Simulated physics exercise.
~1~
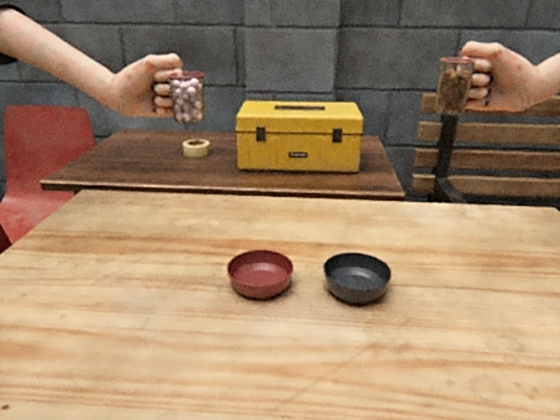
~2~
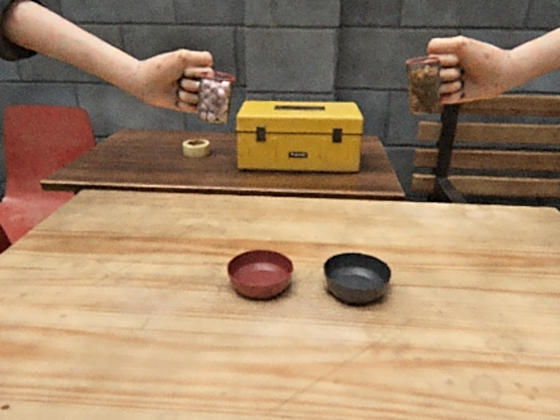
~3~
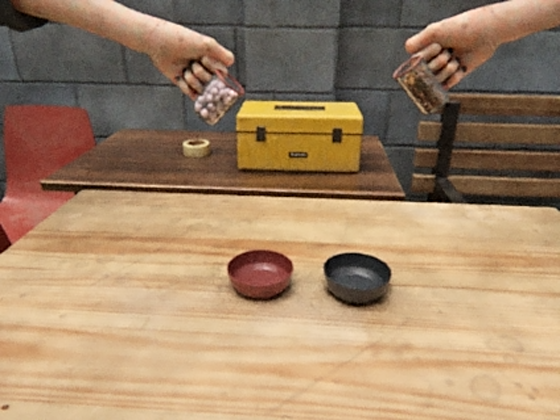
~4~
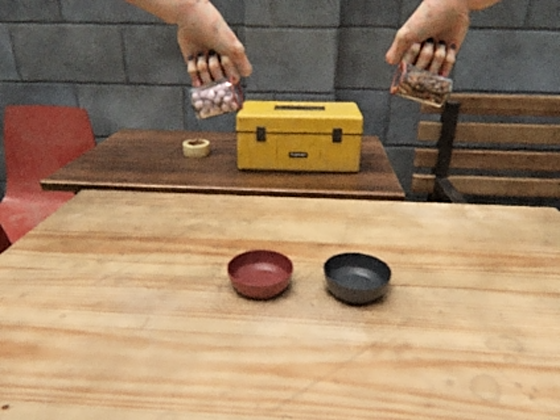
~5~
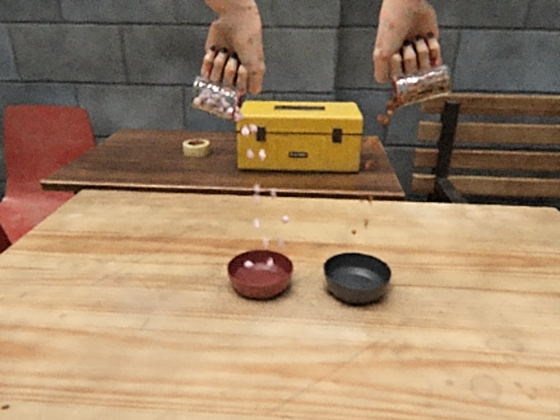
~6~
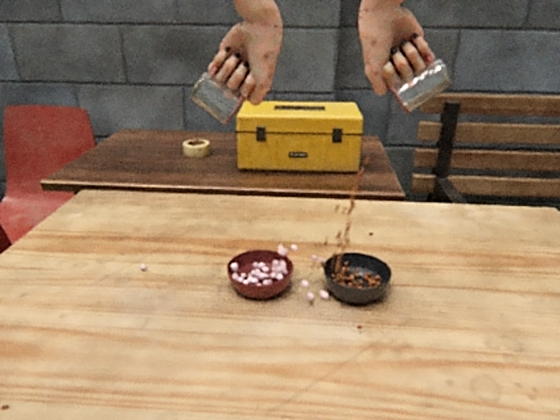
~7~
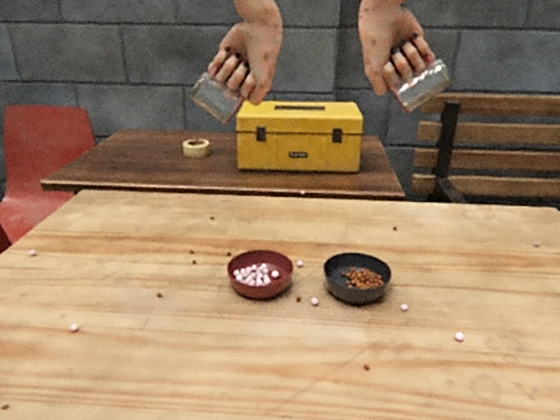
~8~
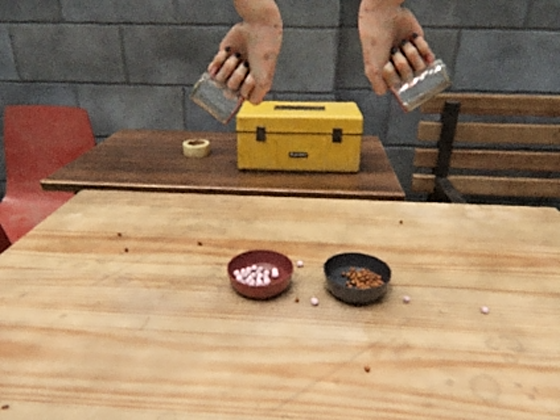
Two hands tipped clear cups over a red dish and a black dish, pouring pale pink balls on the left and small brown bits on the right; most landed in the dishes, but some bounced out and scattered across the wooden table.
